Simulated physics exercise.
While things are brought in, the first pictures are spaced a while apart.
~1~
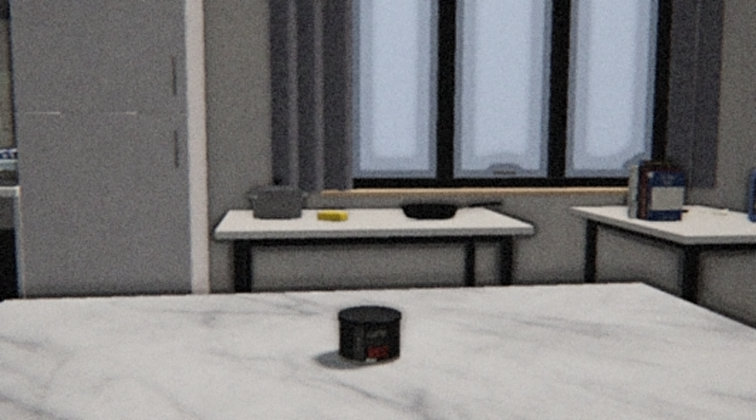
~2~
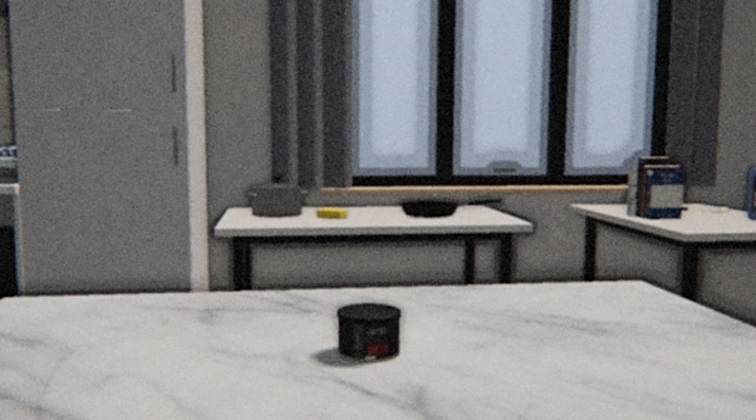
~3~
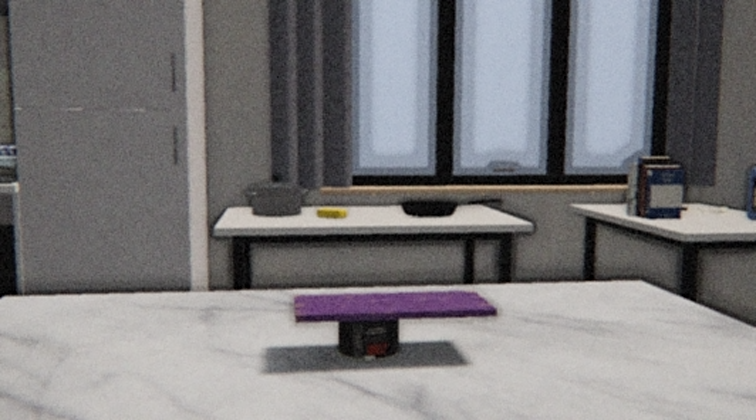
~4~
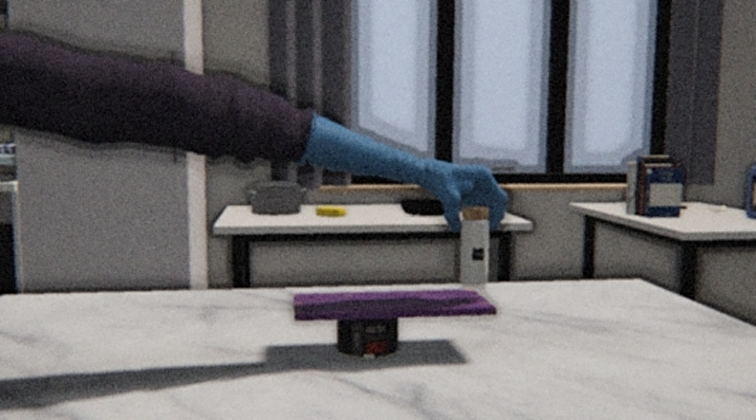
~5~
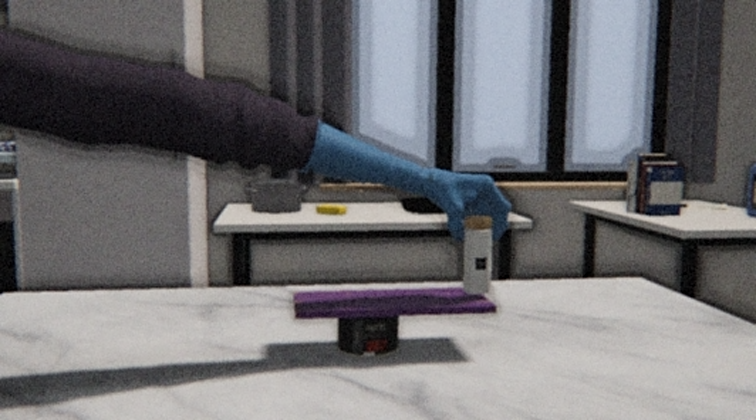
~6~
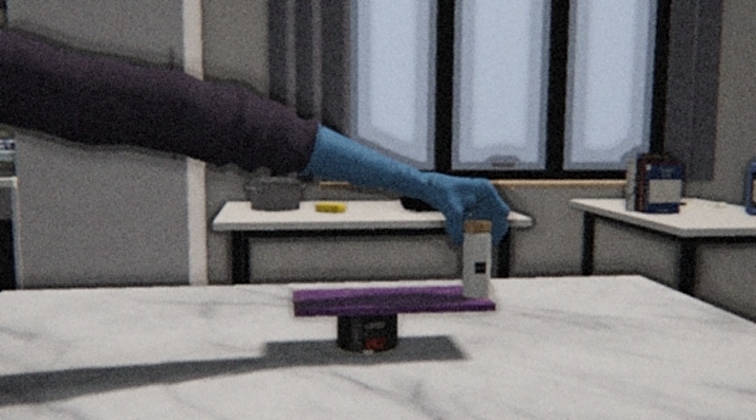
The video shows a small black container on a marble counter, then a purple board lying across its top. A blue-gloved hand reaches in from the left and lowers a white shaker onto the board's right end, still holding it.
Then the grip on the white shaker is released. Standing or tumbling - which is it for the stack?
The stack is left disturbed.
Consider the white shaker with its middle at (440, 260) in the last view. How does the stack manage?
Result: The stack tips over.
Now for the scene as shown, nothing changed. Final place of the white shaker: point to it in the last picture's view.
Near (532, 326).
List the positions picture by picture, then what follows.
In the first picture, the last thing is not in view yet.
In the second picture, the last thing is not in view yet.
In the third picture, the last thing is not in view yet; purple board (392, 305).
In the fourth picture, still above its spot; white shaker (475, 245); purple board (391, 304).
In the fifth picture, still above its spot; white shaker (478, 254); purple board (391, 302).
In the sixth picture, in place under the hand; white shaker (477, 259); purple board (390, 300).
Then, 0.30 s later than the last frame, white shaker now fallen; purple board tilted by 31°.
Then, 0.50 s later than the last frame, things are still on the move.
When it is over, fallen, white shaker; the other 2 as before. End places, in pixels of the last picture, white shaker near (532, 326). The stack comes apart.
